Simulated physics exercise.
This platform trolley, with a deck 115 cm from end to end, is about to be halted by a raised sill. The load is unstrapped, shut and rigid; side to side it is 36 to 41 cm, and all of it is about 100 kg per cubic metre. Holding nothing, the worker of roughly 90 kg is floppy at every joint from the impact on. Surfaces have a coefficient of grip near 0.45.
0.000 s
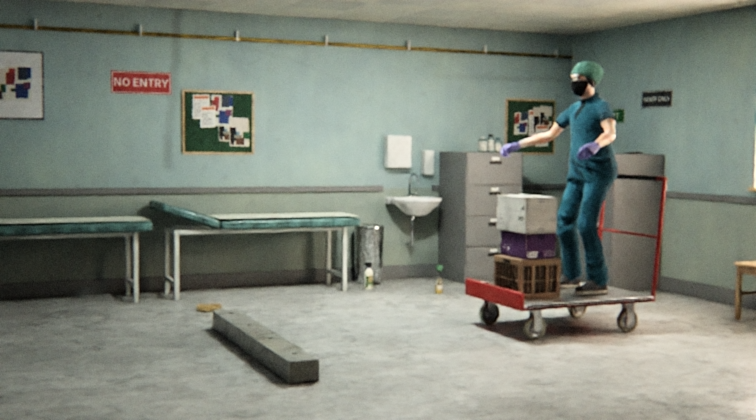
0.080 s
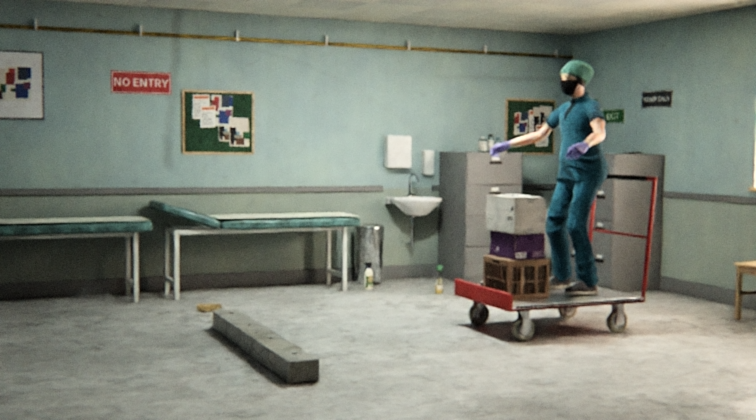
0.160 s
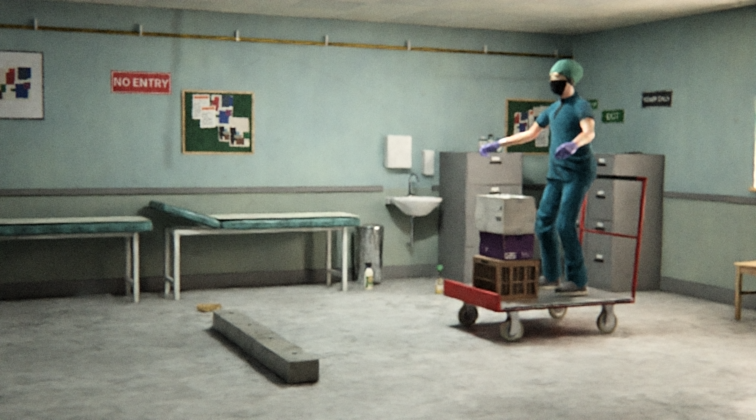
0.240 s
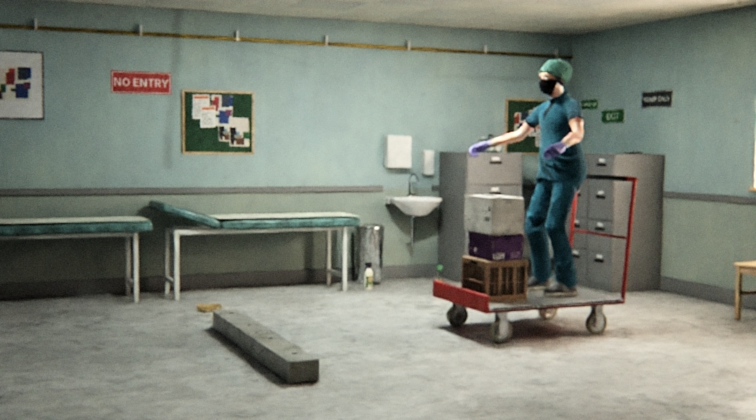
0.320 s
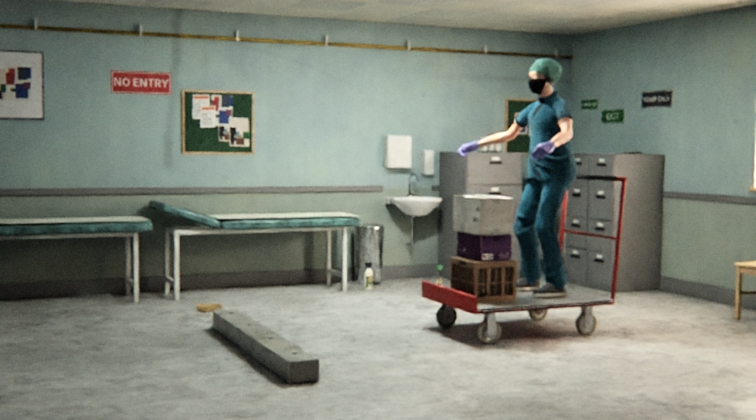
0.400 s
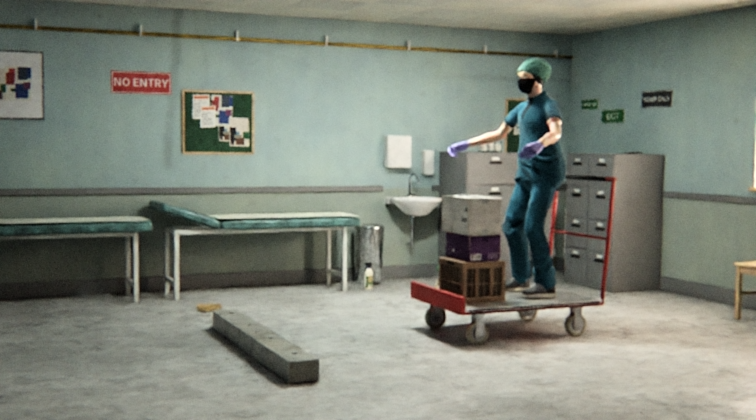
A masked worker in teal scrubs rides a trolley with stacked boxes slowly leftward.
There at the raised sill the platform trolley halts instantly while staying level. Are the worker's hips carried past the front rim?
No, final position: Upon the deck.
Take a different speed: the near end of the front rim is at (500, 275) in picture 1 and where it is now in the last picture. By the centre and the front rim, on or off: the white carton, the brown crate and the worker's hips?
White: No longer aboard; brown: Still aboard; hips: No longer aboard.
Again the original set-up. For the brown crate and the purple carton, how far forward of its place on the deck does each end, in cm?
Shift, cm - brown: 10; purple: 45.
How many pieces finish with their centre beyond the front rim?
The number of them is 2.
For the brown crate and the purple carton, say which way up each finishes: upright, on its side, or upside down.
At rest: Brown upright, purple on its side.
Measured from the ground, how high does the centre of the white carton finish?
Roughly 15 centimetres.
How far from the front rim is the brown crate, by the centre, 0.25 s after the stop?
Roughly 20 cm short of the front rim.
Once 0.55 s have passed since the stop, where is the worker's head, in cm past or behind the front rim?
At that moment it sits around 30 cm behind the rim.
Impact comes at 1.50 s.
After 2.05 s the worker's hips are 83 cm behind the rim, near (375, 241) in the last picture's view.
After 2.50 s the worker's hips are 100 cm behind the rim, near (397, 264) in the last picture's view.
When all is still (5.5 s), past the rim, white carton and purple carton; behind it, brown crate and the worker's hips.
